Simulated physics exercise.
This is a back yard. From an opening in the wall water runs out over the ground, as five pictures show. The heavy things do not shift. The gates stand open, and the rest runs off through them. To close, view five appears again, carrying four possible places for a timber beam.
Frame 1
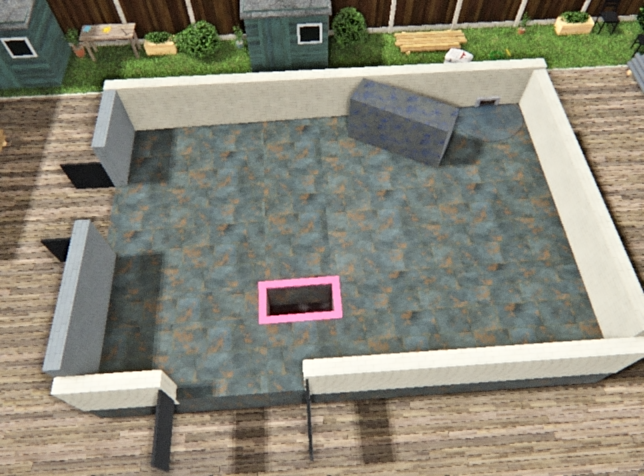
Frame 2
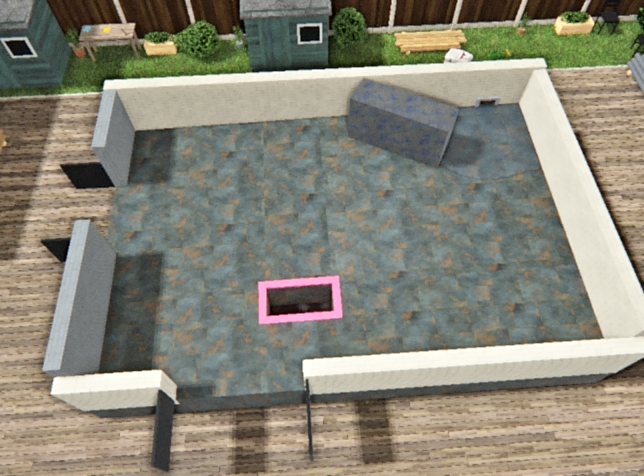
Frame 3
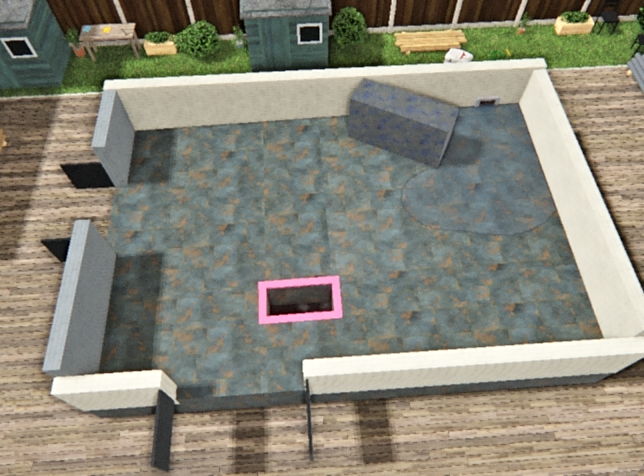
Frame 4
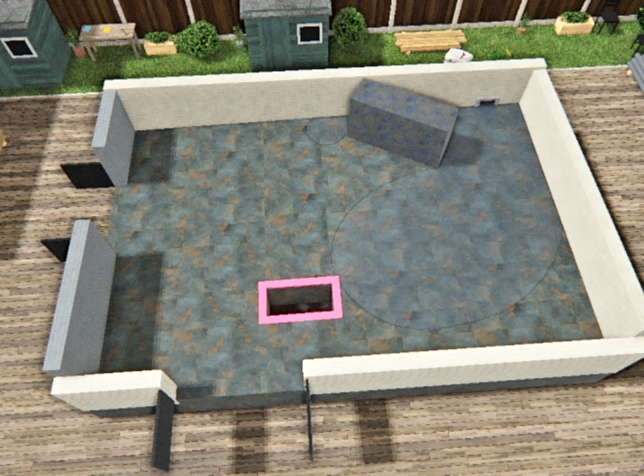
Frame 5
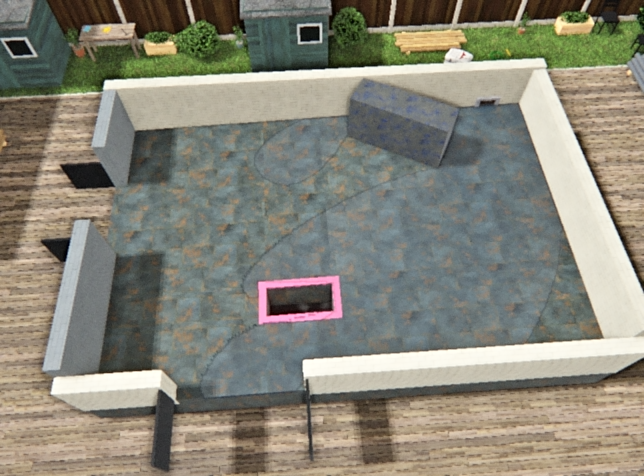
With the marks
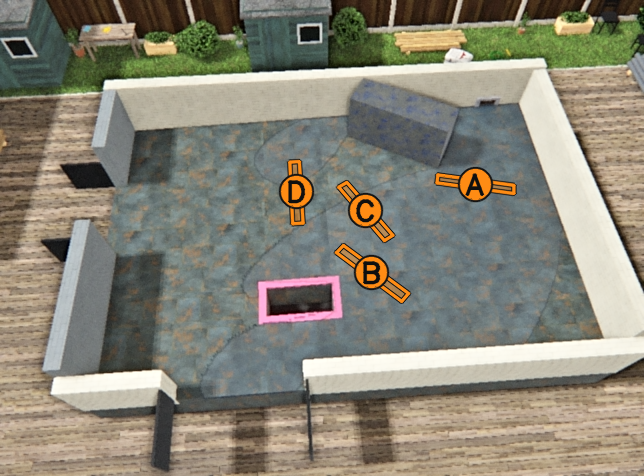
A back yard with a walled, mottled blue-green floor is seen from high above, with wooden decking around it and grass and teal sheds behind. A grey-blue block stands near the back wall, a pink-rimmed drain lies toward the front, and gates stand open at left and front. Water spreads from the back right corner across the floor, reaching the drain, while the camera stays still.
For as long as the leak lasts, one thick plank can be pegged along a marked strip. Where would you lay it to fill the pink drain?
Use place D.
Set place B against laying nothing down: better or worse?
It is worse.
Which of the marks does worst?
The answer is B.
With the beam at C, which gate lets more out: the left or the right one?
More leaves on the right.
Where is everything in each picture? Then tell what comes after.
Outfall at (487, 102); pink drain at (300, 300); open gate at (241, 380); open gate at (122, 219); 3 % of the ground under water, visible out to (478, 135); pink drain still dry, in the first frame.
In the second frame, 8 % of the ground under water, visible out to (493, 176); pink drain still dry.
In the third frame, 17 % of the ground under water, visible out to (409, 211); pink drain still dry.
In the fourth frame, 34 % of the ground under water, visible out to (408, 324); pink drain still dry.
In the fifth frame, 48 % of the ground under water, visible out to (240, 337); pink drain taking water.
In orange, A from (437, 178) to (513, 189); B from (339, 249) to (405, 297); C from (342, 184) to (388, 237); D from (297, 223) to (294, 161).
If A is chosen, about 16 % of the stream goes into the pink drain, about 81 % out by the gates.
If B is chosen, about 9 % of the stream goes into the pink drain, about 90 % out by the gates.
If C is chosen, about 16 % of the stream goes into the pink drain, about 81 % out by the gates.
If D is chosen, about 25 % of the stream goes into the pink drain, about 73 % out by the gates.
